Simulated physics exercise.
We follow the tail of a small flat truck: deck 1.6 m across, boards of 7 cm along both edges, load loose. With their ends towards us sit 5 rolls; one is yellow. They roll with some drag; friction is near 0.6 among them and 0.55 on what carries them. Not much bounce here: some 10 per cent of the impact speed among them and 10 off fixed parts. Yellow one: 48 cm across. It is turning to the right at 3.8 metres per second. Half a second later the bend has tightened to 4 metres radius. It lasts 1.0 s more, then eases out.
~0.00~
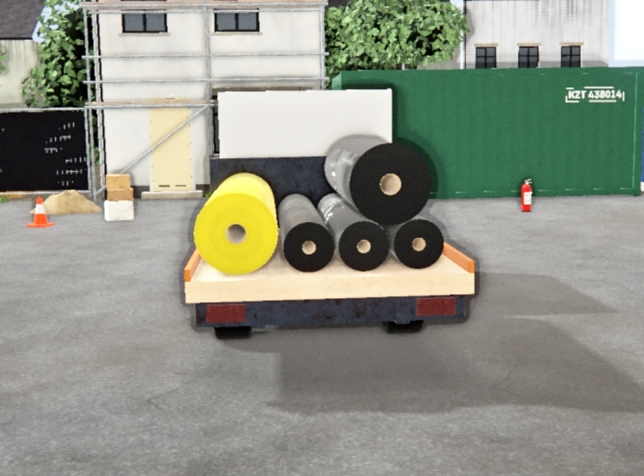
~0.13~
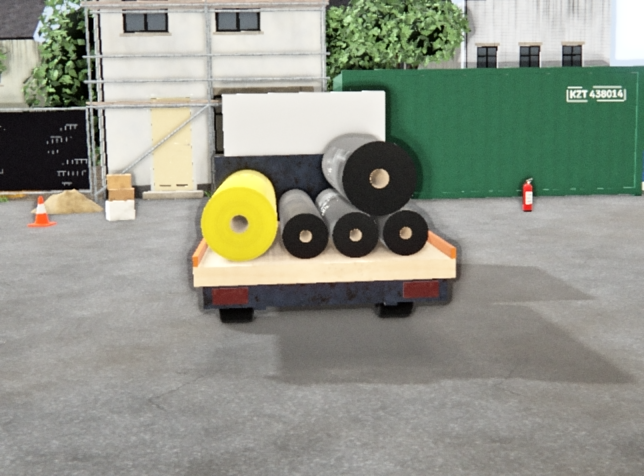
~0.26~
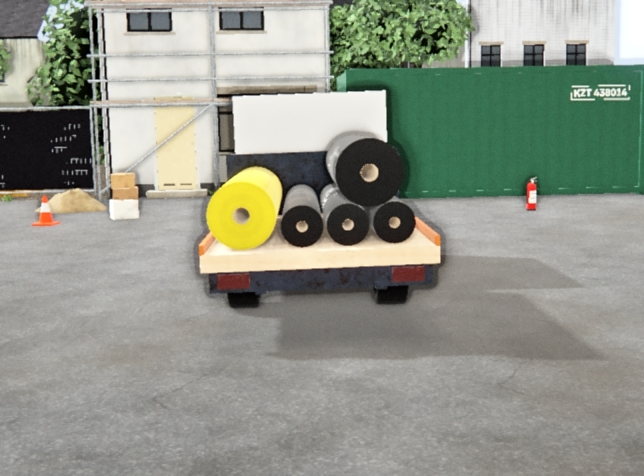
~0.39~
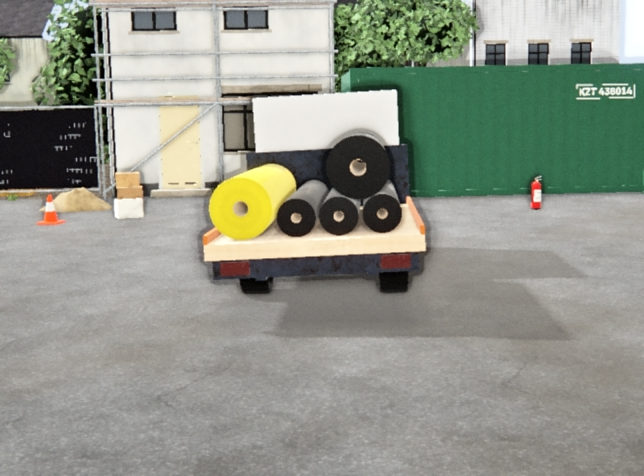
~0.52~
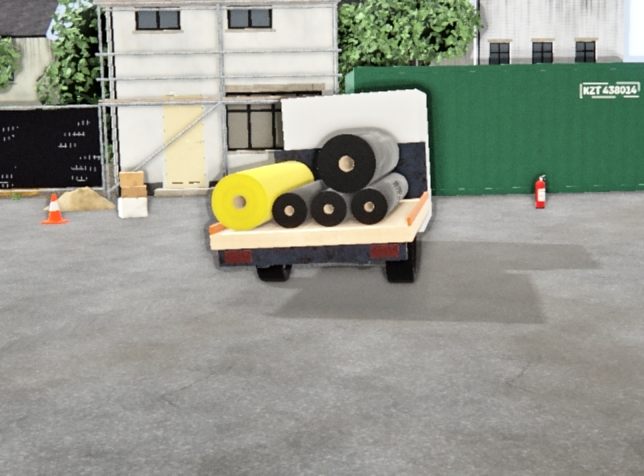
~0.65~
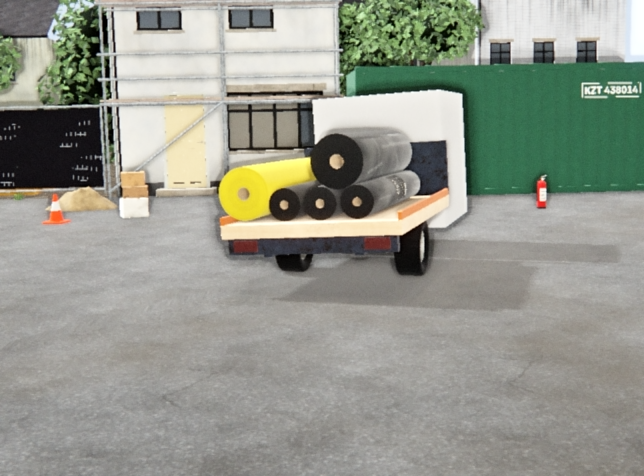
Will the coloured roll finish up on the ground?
Yes.
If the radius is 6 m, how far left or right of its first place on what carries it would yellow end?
It would end about 10 cm to the left of where it began.
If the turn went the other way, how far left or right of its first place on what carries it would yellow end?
Shift: Near 25 cm to the right.
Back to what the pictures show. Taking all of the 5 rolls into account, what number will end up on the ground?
Count: 2.
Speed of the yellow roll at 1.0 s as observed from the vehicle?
Around 0.5 m/s.
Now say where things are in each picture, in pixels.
Yellow (236, 234); 4 of the 5 make up the bottom layer, in the first picture.
Yellow (239, 224); the deck is level, in the second picture.
Yellow (241, 216); the deck slopes 1° down to the left, in the third picture.
Yellow (240, 209); the deck slopes 2° down to the left, in the fourth picture.
Yellow (239, 202); the deck slopes 3° down to the left, in the fifth picture.
Yellow (243, 194); the deck slopes 3° down to the left, in the sixth picture.
Then, 1.0 s in, yellow is on the deck, 5 cm from the left edge, rolling left; 0 gone from the deck.
Then, 1.3 s in, yellow is over the left board and falling; 1 gone from the deck.
In the end (4.7 s), yellow is over the left board and gone; 2 gone from the deck.
